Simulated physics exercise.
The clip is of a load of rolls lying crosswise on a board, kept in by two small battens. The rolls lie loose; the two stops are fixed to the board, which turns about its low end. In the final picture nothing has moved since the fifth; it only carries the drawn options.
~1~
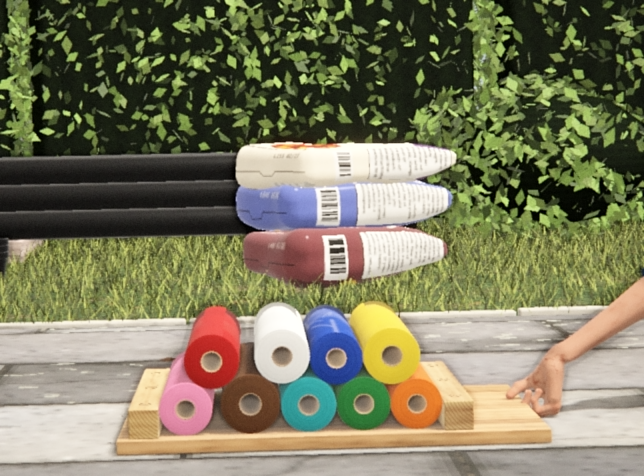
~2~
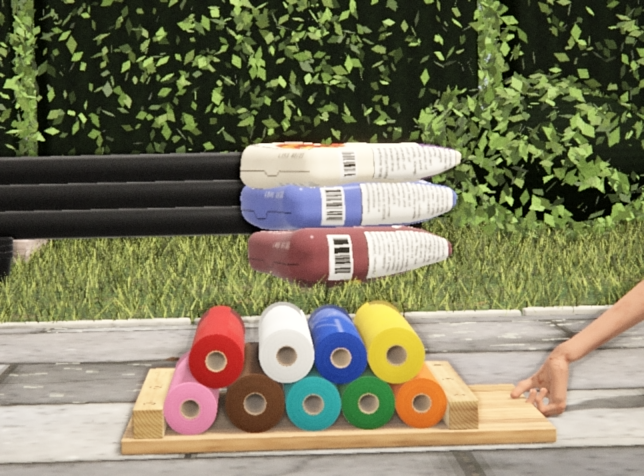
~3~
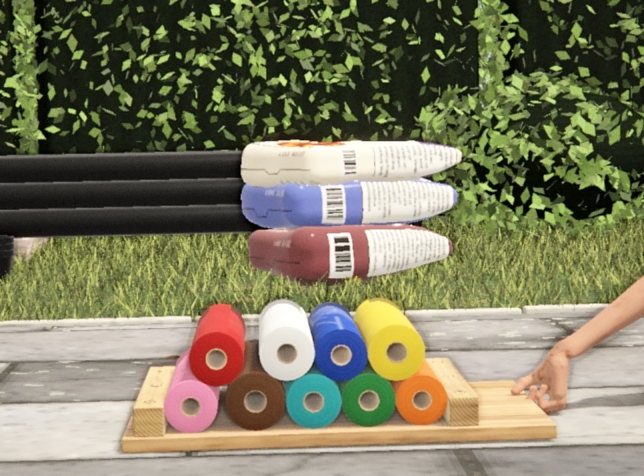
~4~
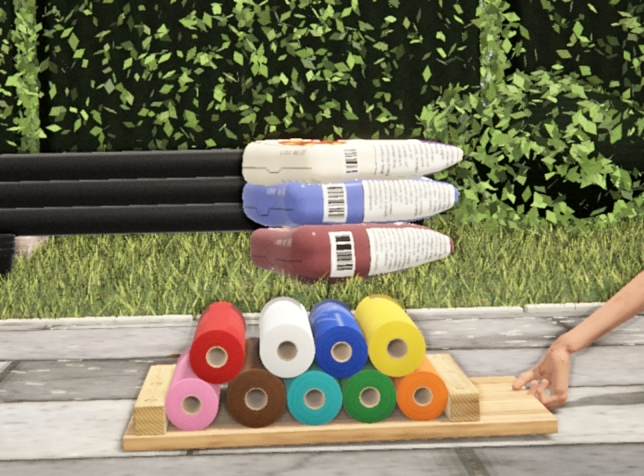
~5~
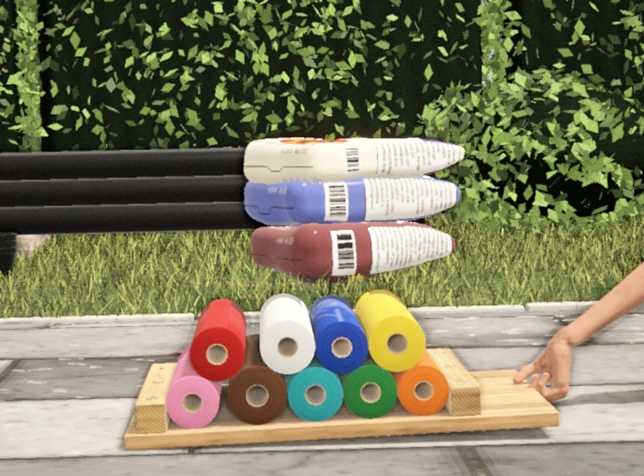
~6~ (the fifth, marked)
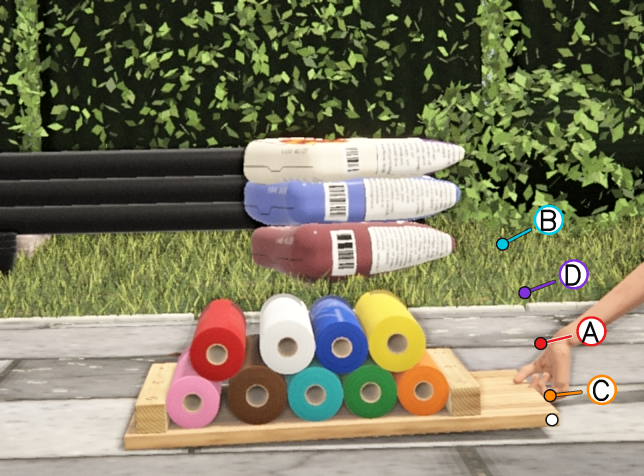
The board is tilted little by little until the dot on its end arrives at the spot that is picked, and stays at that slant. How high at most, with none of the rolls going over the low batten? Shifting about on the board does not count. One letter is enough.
The highest mark that will do is D.
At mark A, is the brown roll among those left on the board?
Yes, with A.
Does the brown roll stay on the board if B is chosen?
The brown roll: Yes.
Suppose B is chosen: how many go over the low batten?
It comes to one.
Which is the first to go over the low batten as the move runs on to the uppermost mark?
It is the red one.
On the copy, A at (541, 344); B at (503, 244); C at (550, 396); D at (525, 293); the white dot at (552, 420).
On D. First, board at 14°.
Then, board at 19°.
Finally, board at 19°, none over the low batten.
By contrast, A none over the low batten; B one over the low batten (red); C none over the low batten.
